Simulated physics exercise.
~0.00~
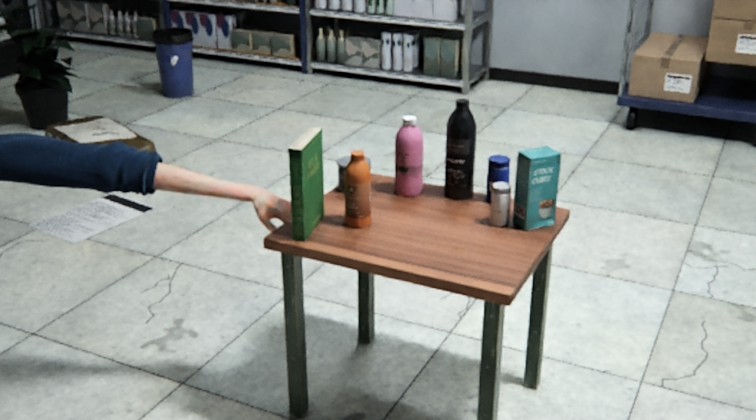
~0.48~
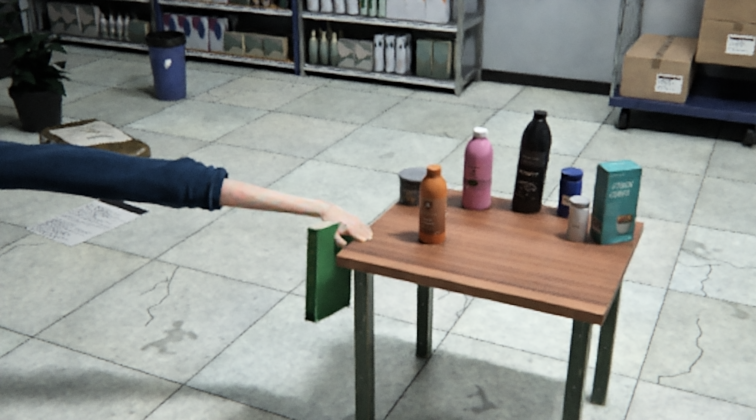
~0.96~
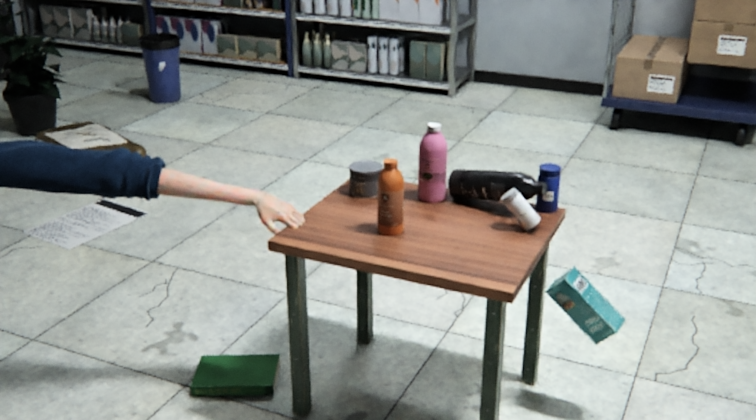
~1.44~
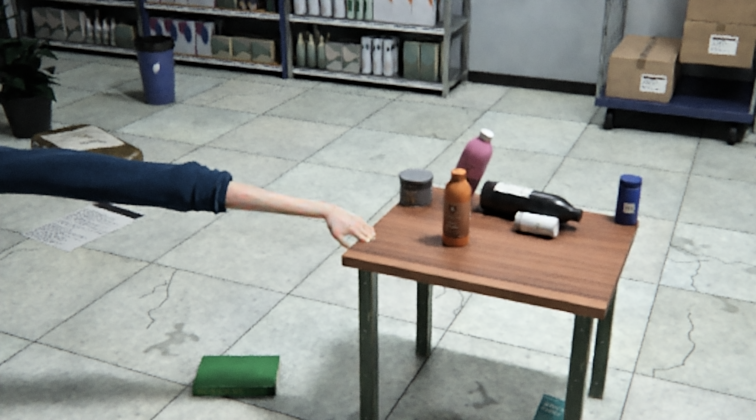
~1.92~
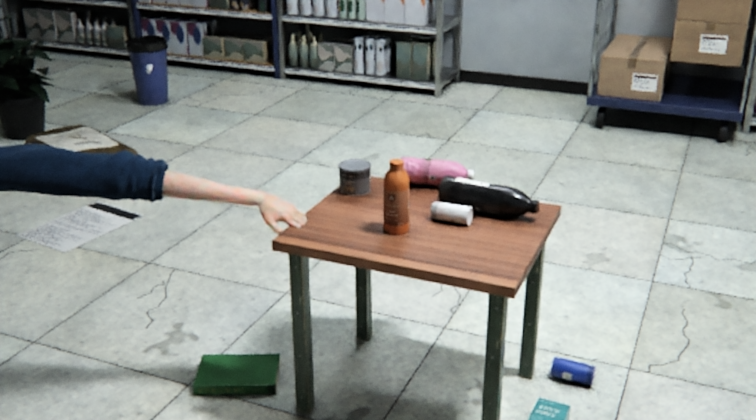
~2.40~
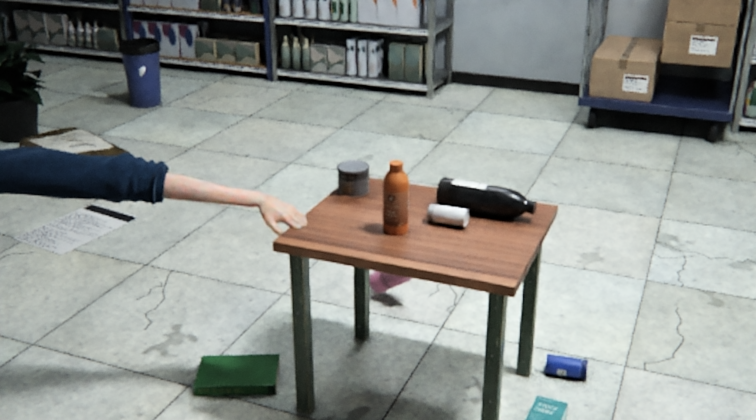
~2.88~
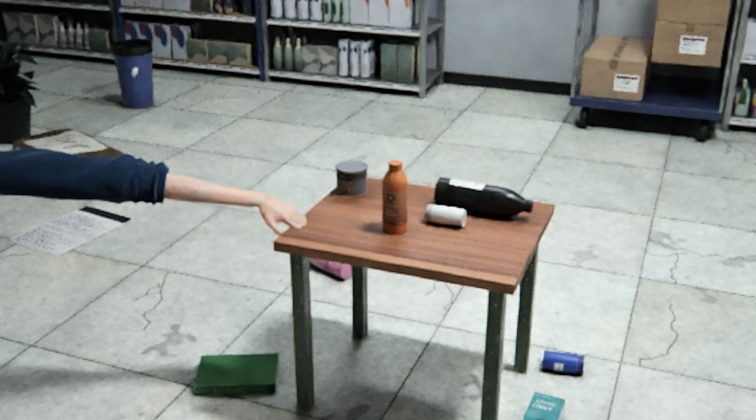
Small wooden table jolted right and left by a hand, bottles toppling, book, carton, jar and pink bottle ending on the floor.
